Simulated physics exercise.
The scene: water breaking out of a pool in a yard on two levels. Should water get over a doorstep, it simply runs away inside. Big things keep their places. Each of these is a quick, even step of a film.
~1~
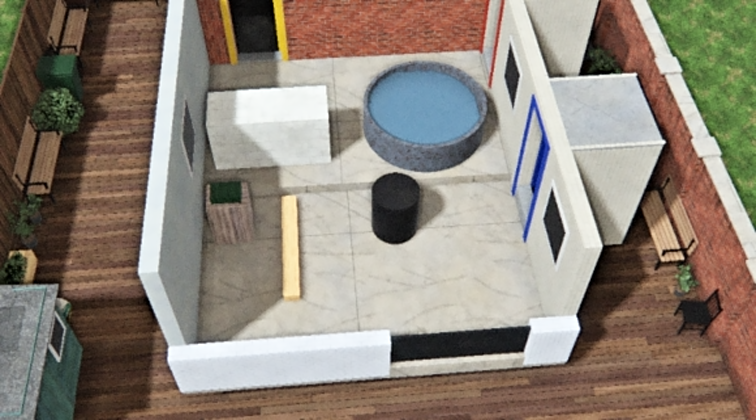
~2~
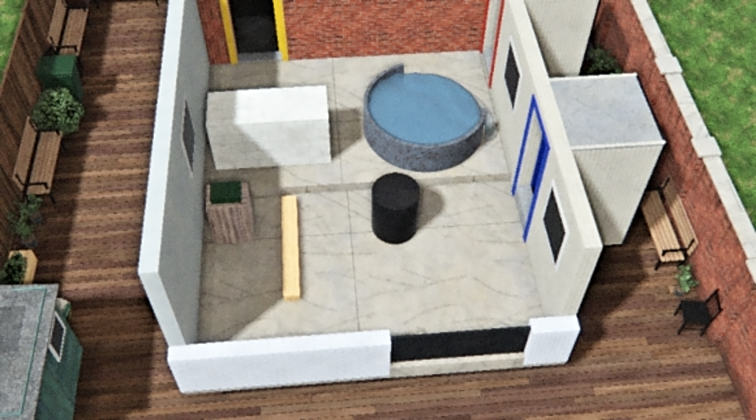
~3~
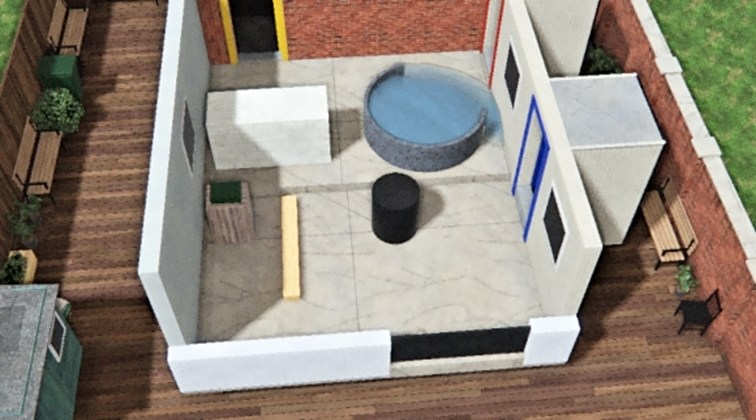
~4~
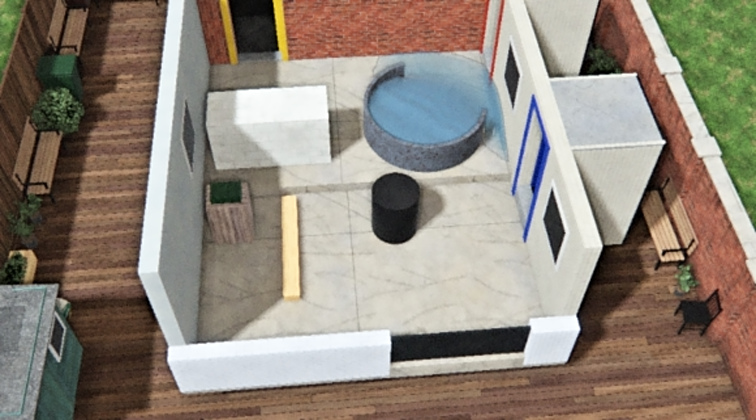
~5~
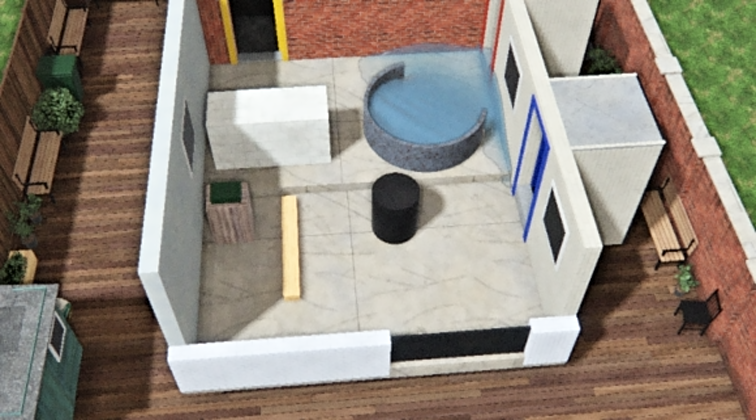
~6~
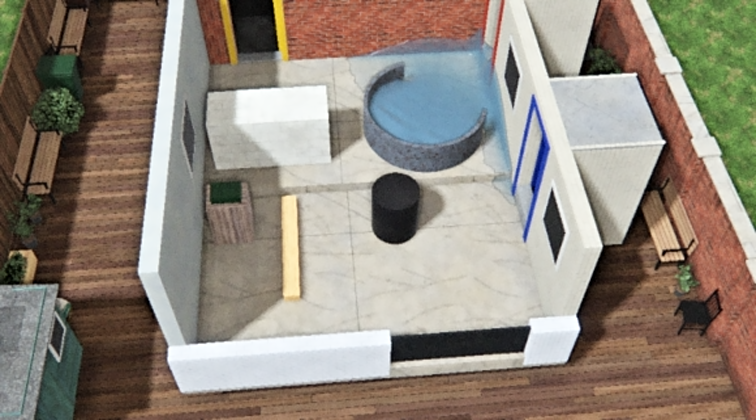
Water broke out through a gap in the far side of the round stone pool, spreading across the pale floor behind it and along the right wall, while the white block and black cylinder stayed put.
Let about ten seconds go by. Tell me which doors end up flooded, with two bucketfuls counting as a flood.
In the end the yellow door will receive over two buckets, the blue door will receive two buckets or fewer, the red door will receive over two buckets.
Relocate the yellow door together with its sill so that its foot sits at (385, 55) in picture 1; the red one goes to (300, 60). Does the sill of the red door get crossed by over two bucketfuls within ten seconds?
Note: Red door keeps within limits.
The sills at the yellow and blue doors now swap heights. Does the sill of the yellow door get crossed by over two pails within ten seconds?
Result - yellow door never crosses the line.
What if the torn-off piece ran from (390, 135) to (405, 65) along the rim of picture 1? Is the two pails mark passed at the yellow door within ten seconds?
Note: Yellow door crosses the line.
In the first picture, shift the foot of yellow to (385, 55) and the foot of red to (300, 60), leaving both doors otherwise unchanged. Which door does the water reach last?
Dead last is the one in red.
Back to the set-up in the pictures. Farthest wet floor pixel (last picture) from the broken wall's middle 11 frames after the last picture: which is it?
Somewhere about (545, 342).
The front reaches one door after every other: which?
The door marked yellow.
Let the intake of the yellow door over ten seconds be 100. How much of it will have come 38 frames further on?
Share by then: About 25 in a hundred.
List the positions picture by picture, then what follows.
The first frame shows the round pool at (425, 105) is whole and still.
In the second frame, water pours out on the round pool's far side and has run to (492, 136).
In the third frame, the front is at (503, 143), out from the gap on the round pool's far side.
In the fourth frame, the front is at (382, 61), out from the gap on the round pool's far side.
In the fifth frame, water pours out on the round pool's far side and has run to (510, 185).
In the sixth frame, water pours out on the round pool's far side and has run to (514, 200).
A moment on, water covers 20 % of the floor; the yellow door not reached, the blue door wet at the sill, nothing in, the red door over two buckets in.
Next, water covers 35 % of the floor; the yellow door wet at the sill, nothing in, the blue door wet at the sill, nothing in, the red door far over two buckets in.
Then, water covers 55 % of the floor; the yellow door wet at the sill, nothing in, the blue door wet at the sill, nothing in, the red door far over two buckets in.
Later, water covers 70 % of the floor; the yellow door under two buckets in, the blue door wet at the sill, nothing in, the red door far over two buckets in.
In the end, water covers 90 % of the floor; the yellow door over two buckets in, the blue door wet at the sill, nothing in, the red door far over two buckets in.
